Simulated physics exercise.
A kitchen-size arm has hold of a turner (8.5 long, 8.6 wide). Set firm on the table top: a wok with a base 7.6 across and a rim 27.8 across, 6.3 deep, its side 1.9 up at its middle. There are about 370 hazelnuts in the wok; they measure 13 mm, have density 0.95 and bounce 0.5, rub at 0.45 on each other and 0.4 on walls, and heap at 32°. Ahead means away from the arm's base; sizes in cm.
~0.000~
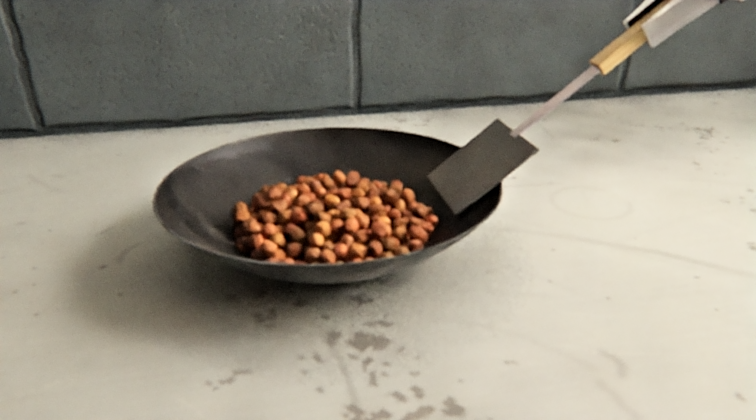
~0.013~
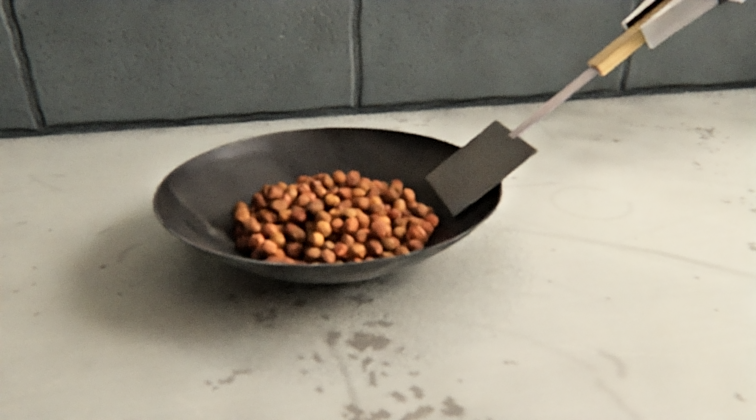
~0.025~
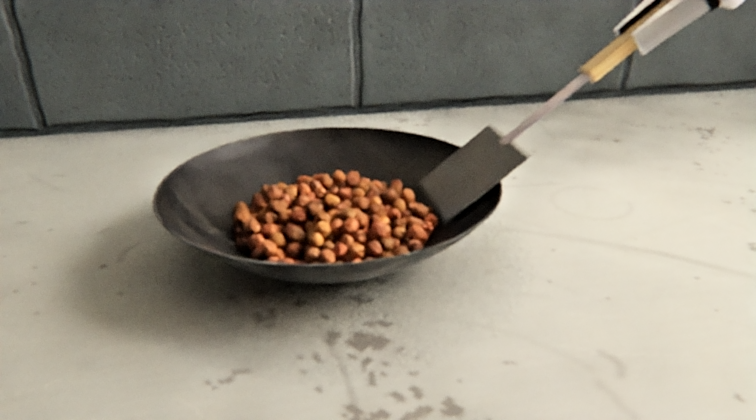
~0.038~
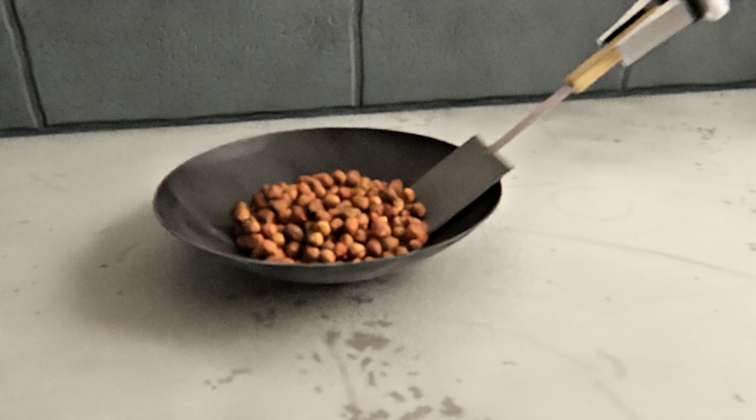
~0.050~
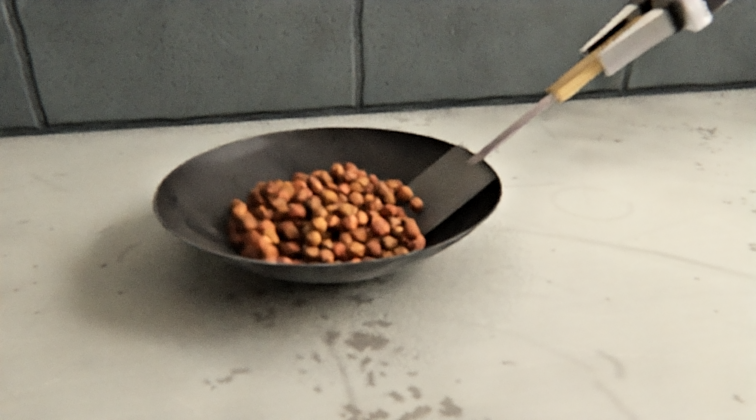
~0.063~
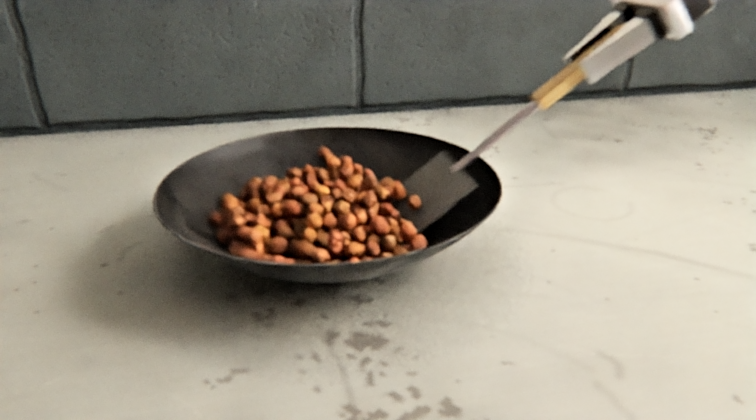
To begin with, a robotic arm holds a turner at the right side of a dark wok filled with small brown nuts, barely moving. The blade then slides down and left into the wok, pushing against the nuts, and the heap shifts leftward, rising and loosening as it spreads.
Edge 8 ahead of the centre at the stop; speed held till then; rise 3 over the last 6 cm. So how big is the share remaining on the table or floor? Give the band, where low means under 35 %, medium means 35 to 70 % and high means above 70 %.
Band: Medium.
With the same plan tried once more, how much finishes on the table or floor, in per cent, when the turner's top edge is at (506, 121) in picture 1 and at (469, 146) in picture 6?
It works out to about 30 %, more or less.
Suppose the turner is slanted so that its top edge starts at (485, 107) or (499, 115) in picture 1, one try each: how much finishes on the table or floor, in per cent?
I'd say near 55 per cent for the first and near 45 per cent for the second.
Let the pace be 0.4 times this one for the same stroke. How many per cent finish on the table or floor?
15 %.
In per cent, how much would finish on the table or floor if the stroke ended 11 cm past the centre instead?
Then the share is near 60 in a hundred.
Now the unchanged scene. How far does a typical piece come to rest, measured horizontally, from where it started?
Some 12 cm.
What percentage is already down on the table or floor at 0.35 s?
It is near 20 percent.
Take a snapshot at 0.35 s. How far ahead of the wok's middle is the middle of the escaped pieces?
It's close to 24 cm ahead of the centre.
By 0.10 s, sloping 38°, highest piece 8 above the table; 369 in the wok, 1 on the blade or in flight.
By 0.13 s, sloping 38°, highest piece 11 above the table; 365 in the wok, 5 on the blade or in flight.
By 0.35 s, sloping 38°, highest piece 18 above the table; 194 in the wok, 68 on the table or floor, 108 on the blade or in flight.
By 1.40 s, sloping 38°, highest piece 5 above the table; 194 in the wok, 176 on the table or floor.
Final count, 194 in the wok, 176 on the table or floor. That is 48 % on the table or floor.
